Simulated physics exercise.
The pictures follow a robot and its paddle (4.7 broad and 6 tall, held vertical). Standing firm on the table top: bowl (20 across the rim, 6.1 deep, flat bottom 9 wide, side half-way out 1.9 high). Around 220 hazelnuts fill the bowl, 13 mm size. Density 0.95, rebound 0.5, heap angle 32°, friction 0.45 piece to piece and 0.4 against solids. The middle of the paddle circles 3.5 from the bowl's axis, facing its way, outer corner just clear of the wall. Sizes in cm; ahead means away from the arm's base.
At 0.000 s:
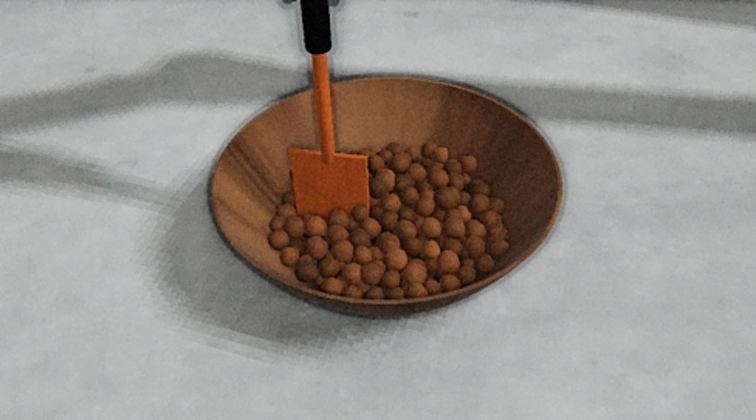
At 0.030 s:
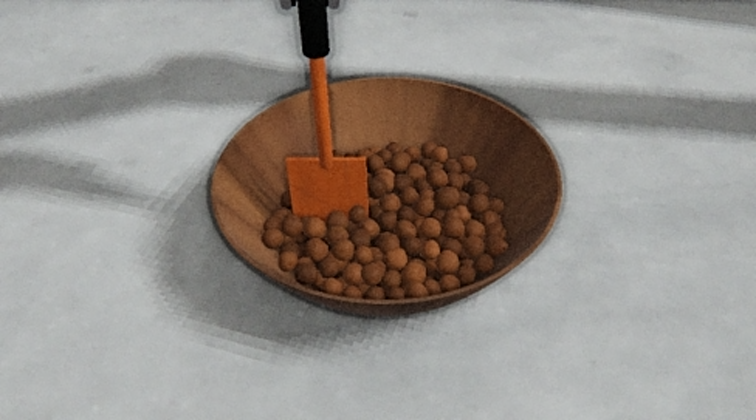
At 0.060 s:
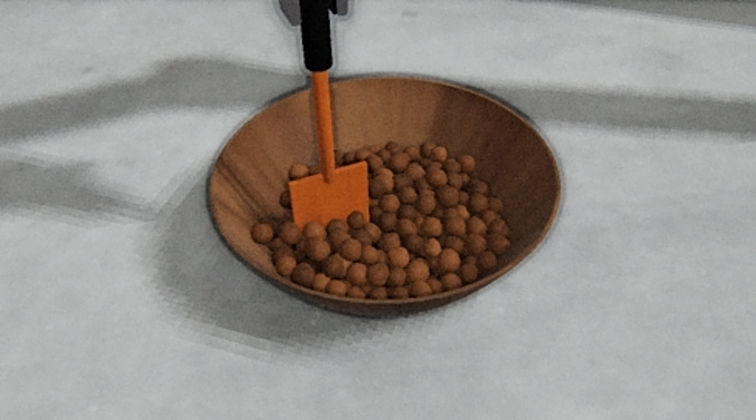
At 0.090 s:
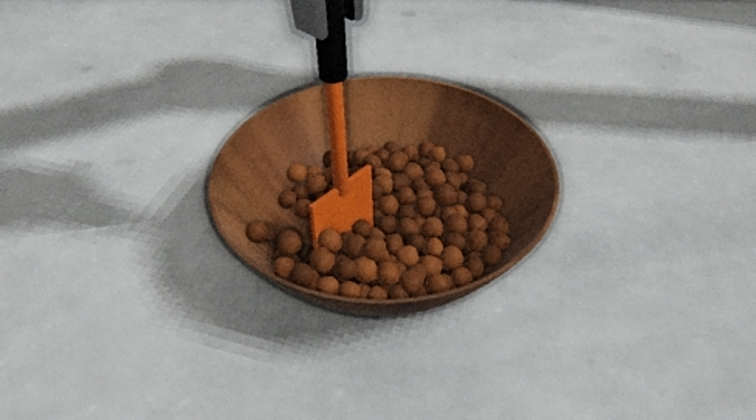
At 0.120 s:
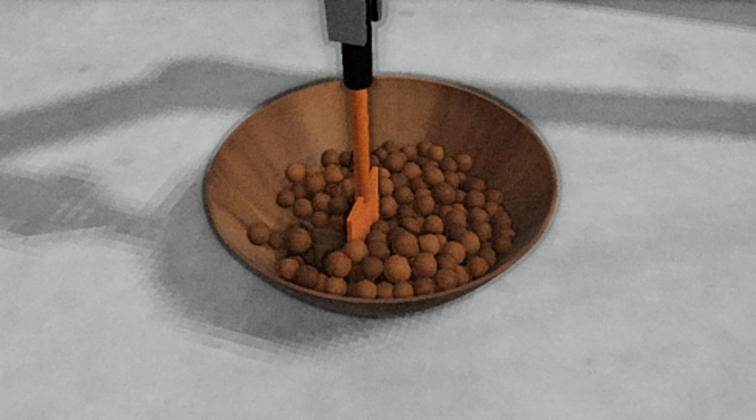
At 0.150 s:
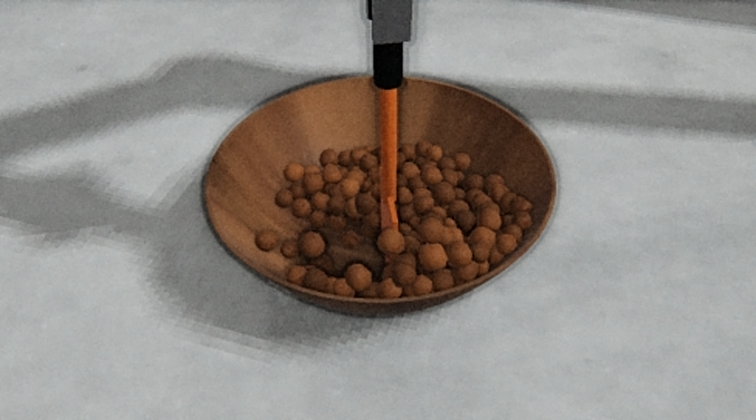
A brown wooden bowl stands on a pale grey, faintly shadowed surface, seen from above at an angle by a still camera. Round brown nuts are heaped inside it, and an orange paddle on a black and grey holder stands upright among them at the left. The paddle sweeps toward the viewer and rightward, turning edge-on as it pushes nuts aside and leaves a small dark gap behind it.
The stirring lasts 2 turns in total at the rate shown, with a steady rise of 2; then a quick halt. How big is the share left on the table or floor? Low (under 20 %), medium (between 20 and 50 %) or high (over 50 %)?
Share on the table or floor: Low (under 20 %).
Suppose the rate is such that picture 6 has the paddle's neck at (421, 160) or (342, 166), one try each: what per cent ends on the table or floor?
About 30 and 0 per cent.
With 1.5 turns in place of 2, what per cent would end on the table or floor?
In that case some 10 per cent.
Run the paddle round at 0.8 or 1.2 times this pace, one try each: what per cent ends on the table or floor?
About 5 and 20 per cent.
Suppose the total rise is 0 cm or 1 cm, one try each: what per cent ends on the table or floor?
Some 15 and 15 per cent.
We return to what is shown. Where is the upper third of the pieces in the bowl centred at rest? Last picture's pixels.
Around (356, 218).
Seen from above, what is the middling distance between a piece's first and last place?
Some 8 cm.
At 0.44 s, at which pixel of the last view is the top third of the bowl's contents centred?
Near (312, 146).
After 0.44 s, 346° round, highest piece 9 above the table; 193 in the bowl, 16 on the table or floor, 6 in flight or on the tool.
After 0.73 s, 224° round, highest piece 6 above the table; 191 in the bowl, 24 on the table or floor.
After 1.07 s, 0° round, highest piece 5 above the table; 190 in the bowl, 25 on the table or floor.
After 1.77 s, 0° round, highest piece 5 above the table; 190 in the bowl, 25 on the table or floor.
In the end, 190 in the bowl, 25 on the table or floor. That is 12 % on the table or floor.
